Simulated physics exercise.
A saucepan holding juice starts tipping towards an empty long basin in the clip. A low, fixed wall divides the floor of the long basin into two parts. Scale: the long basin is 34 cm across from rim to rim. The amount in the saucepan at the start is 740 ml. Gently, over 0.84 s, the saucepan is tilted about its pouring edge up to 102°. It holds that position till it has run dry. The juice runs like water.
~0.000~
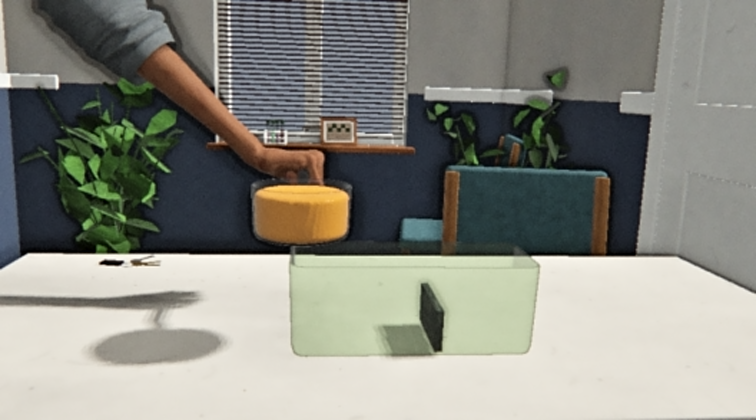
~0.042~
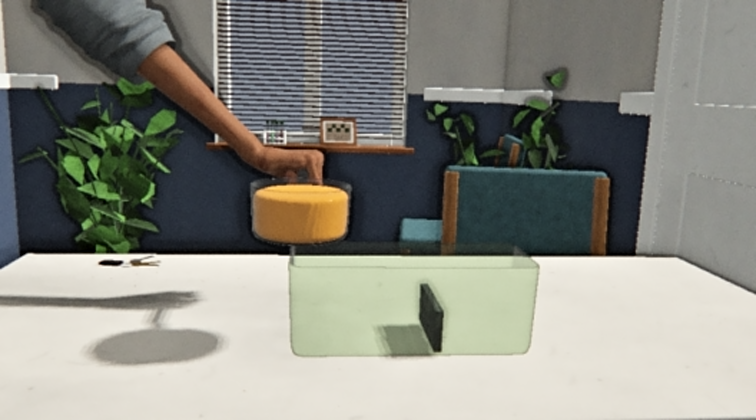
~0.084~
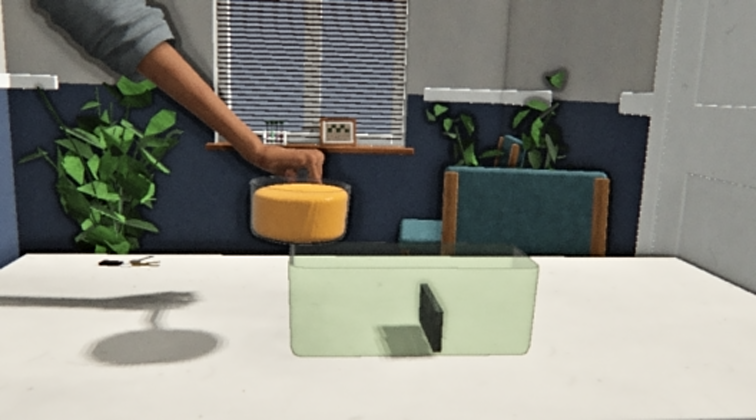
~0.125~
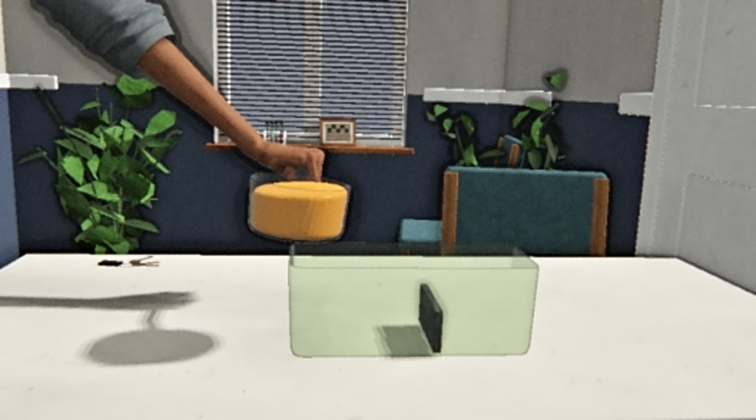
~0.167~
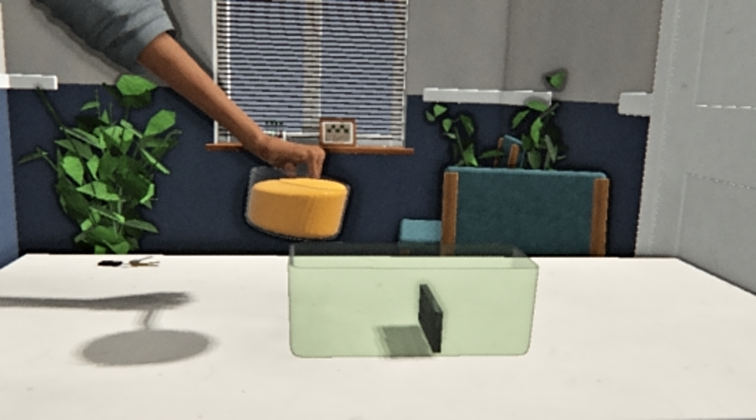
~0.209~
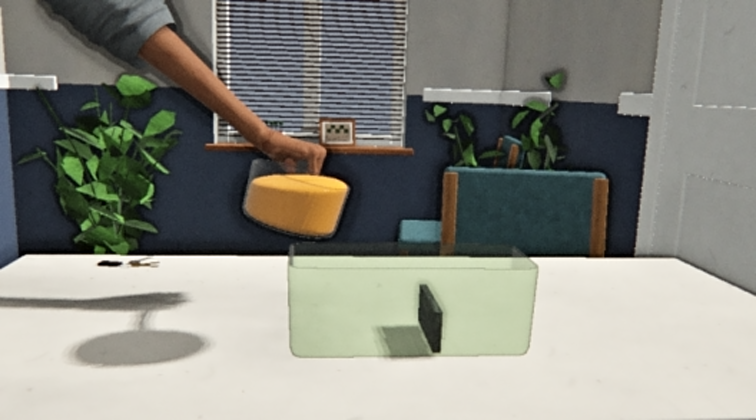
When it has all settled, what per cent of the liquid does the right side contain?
The right side contains about 26 per cent.
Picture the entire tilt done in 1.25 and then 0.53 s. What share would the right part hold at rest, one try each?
10 then 30 %.
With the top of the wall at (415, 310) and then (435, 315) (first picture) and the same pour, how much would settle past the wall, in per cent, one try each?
65 then 35 %.
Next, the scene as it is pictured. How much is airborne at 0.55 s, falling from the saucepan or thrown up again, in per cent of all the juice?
I'd say close to 36 per cent.
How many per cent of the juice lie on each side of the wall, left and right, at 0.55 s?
About 10 left, 0 right.
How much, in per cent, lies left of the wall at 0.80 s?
The left part holds some 54 per cent.
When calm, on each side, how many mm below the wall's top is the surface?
Close to 38 mm left and close to 48 mm right.
Then, 0.55 s in, the tilt is 74° and 56 per cent is still to pour, 9 is left of the wall and 0 right of it.
Then, 0.80 s in, the tilt is 101° and 8 per cent is still to pour, 53 is left of the wall and 24 right of it.
Then, 1.06 s in, the tilt is 102° and 1 per cent is still to pour, 71 is left of the wall and 26 right of it.
Then, 1.34 s in, the tilt is 102° and 0 per cent is still to pour, 73 is left of the wall and 26 right of it.
Finally, 73 per cent lies left of the wall, 26 right of it and 1 outside.
